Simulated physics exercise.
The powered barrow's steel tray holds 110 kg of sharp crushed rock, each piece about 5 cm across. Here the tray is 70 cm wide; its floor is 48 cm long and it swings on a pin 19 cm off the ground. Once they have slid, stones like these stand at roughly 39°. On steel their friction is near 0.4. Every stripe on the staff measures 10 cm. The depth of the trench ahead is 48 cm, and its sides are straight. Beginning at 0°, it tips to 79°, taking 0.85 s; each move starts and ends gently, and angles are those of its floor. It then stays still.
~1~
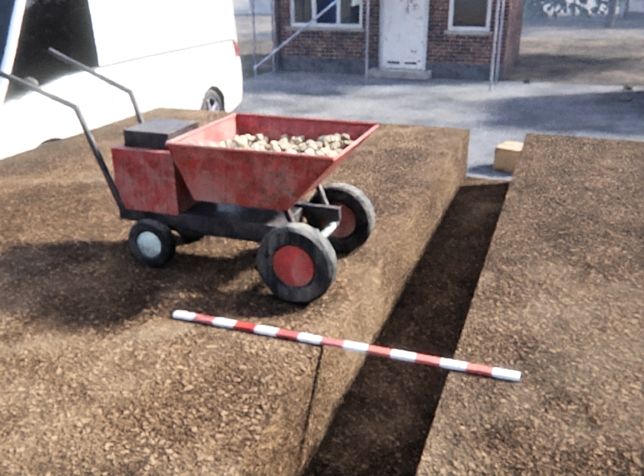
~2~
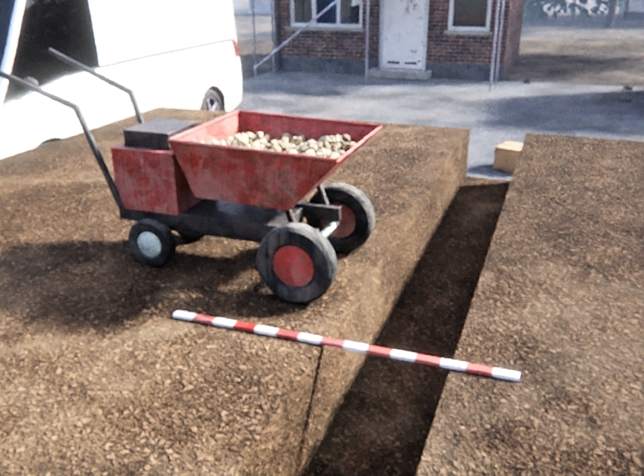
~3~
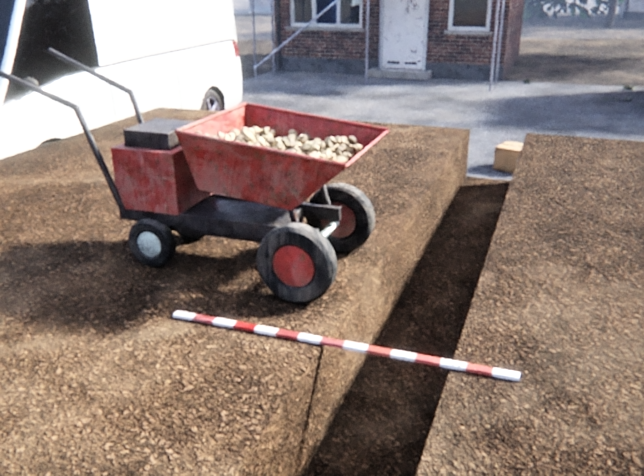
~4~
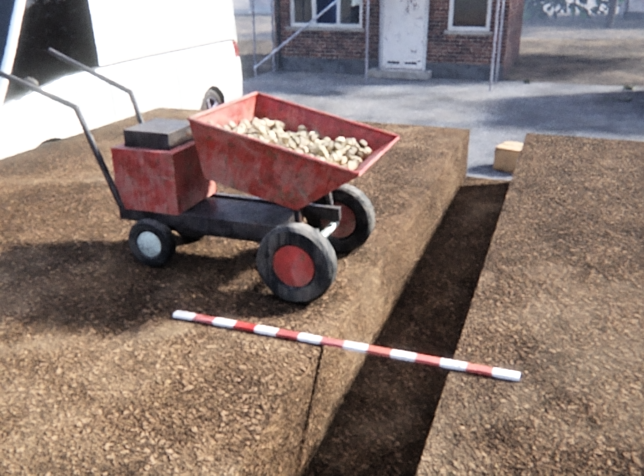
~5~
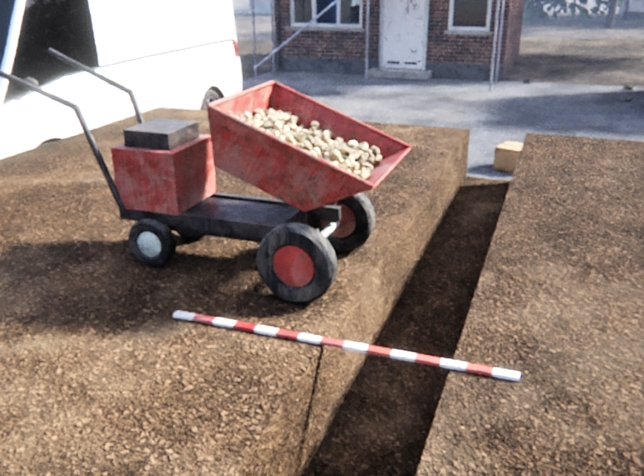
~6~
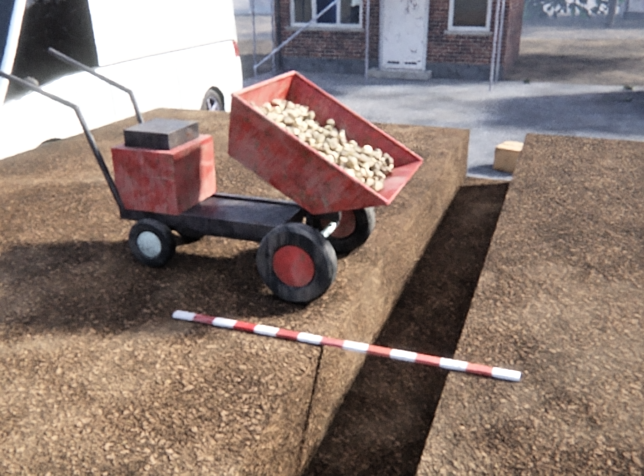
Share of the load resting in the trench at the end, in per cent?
78 per cent.
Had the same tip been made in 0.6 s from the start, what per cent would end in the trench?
My guess is near 65 percent.
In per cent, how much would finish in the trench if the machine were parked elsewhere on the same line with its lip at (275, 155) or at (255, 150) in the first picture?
Near 100 then near 100 percent.
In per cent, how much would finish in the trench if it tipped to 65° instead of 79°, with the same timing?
Near 65 per cent then.
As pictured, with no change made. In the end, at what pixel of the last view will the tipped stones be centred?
Around (448, 364).
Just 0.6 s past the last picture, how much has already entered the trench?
About 40%.
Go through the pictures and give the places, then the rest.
The tray is at 0°, its lip at (334, 159); the top of the load is at (305, 141), in the first frame.
Lip at (337, 161), floor tilted 2°, highest stones at (296, 140), in the second frame.
The tray is at 6°, its lip at (346, 166); the top of the load is at (255, 134), in the third frame.
Lip at (359, 174), floor tilted 13°, highest stones at (258, 125), in the fourth frame.
Lip at (373, 187), floor tilted 21°, highest stones at (269, 116), in the fifth frame.
The tray is at 31°, its lip at (388, 204); the top of the load is at (284, 108), in the sixth frame.
Then, 0.3 s after the last picture the floor is at 67°, 100 % in the tray; the foremost stones are at (423, 242).
Then, 0.6 s after the last picture the floor is at 79°, 53 % in the tray, 39 % in the trench, 9 % past the trench; the foremost stones are at (507, 306).
Then, 0.9 s after the last picture the floor is at 79°, 4 % in the tray, 73 % in the trench, 23 % past the trench; the foremost stones are at (612, 329).
Then, 2.9 s after the last picture the floor is at 79°, 0 % in the tray, 78 % in the trench, 22 % past the trench; the foremost stones are at (638, 319).
